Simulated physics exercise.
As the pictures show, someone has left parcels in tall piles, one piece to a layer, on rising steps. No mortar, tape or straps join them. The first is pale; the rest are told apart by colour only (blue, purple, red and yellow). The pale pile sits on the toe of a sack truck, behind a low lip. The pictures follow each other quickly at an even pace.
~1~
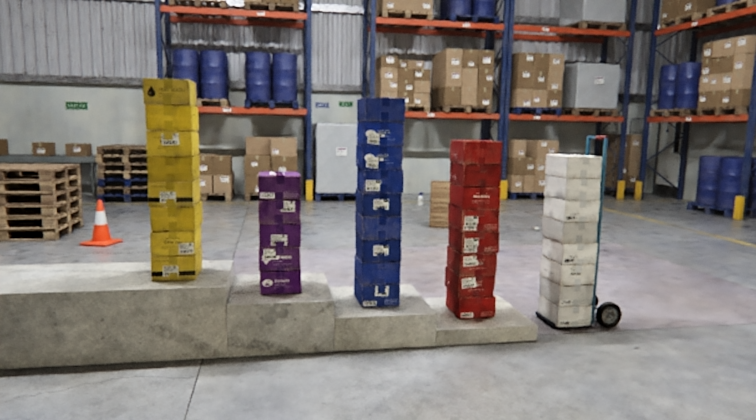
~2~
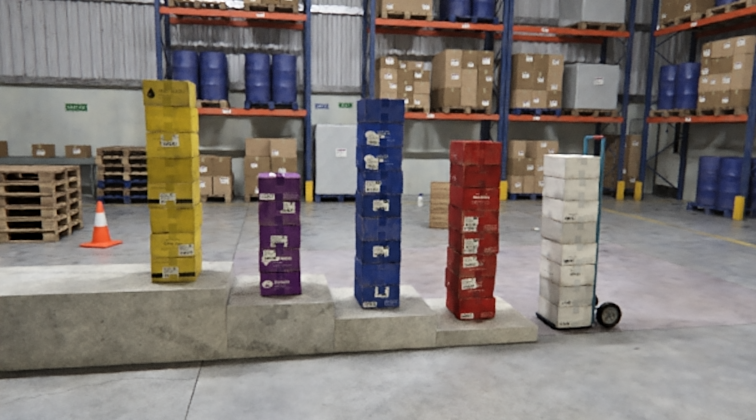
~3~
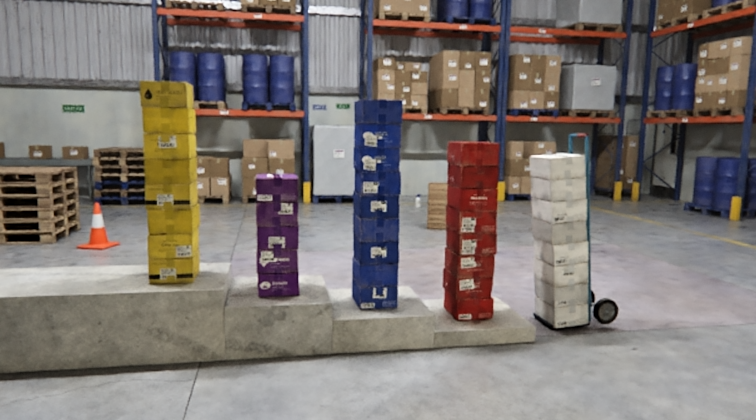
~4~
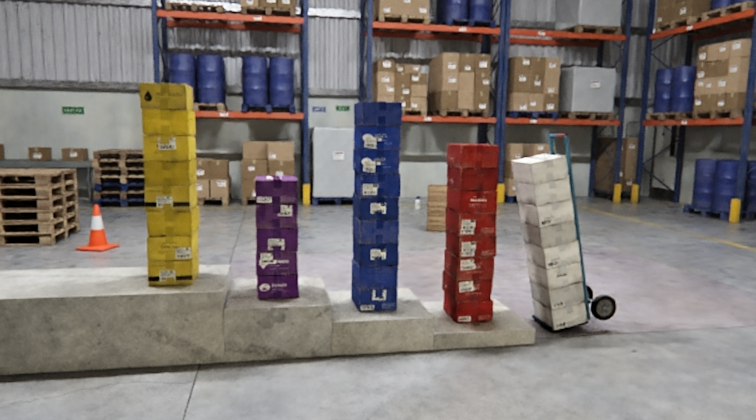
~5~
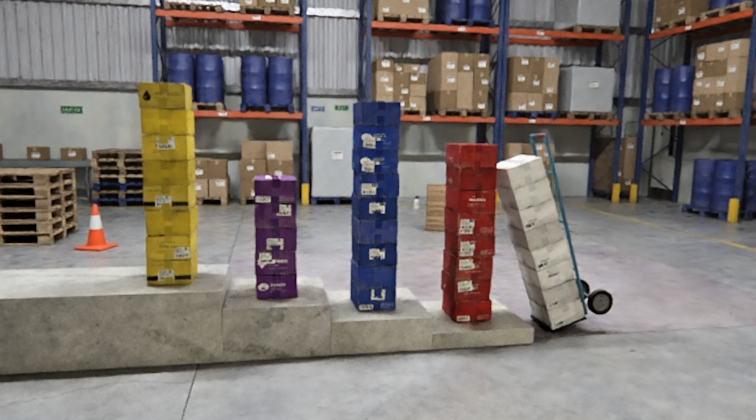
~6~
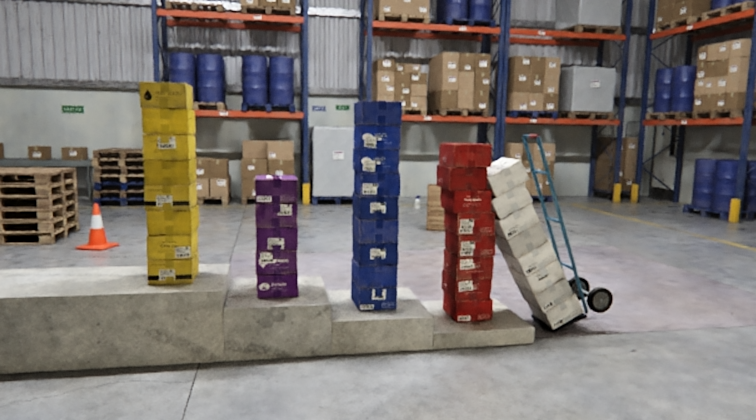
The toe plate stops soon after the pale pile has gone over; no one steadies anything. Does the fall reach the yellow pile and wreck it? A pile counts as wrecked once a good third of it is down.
In the end the yellow column loses a good part of its height.
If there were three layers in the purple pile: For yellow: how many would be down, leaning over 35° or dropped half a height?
The counts are yellow 7.
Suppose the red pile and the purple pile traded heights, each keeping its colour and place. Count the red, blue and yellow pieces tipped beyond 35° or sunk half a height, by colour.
Pile by pile, red 3, blue 0, yellow 0.
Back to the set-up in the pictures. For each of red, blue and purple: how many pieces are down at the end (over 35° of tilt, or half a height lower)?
Pile by pile, red 8, blue 8, purple 4.
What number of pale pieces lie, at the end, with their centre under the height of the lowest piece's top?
It comes to 0.
Shortly afterwards, 8 of the pale pile down; none of the 8 yellow parcels down (1 of 30 in all colours); top yellow parcel unmoved; top red parcel tilted clearly, half its height lower.
Next, 8 of the pale pile down; none of the 8 yellow parcels down (20 of 30 in all colours); top yellow parcel tilted clearly; top red parcel tilted well over, some three heights lower.
In the end, 8 of the pale pile down; 8 of the 8 yellow parcels down (28 of 30 in all colours); top yellow parcel some ten heights lower; top purple parcel tilted well over, about its own height lower. From the last view, middles, top purple parcel near (180, 219).
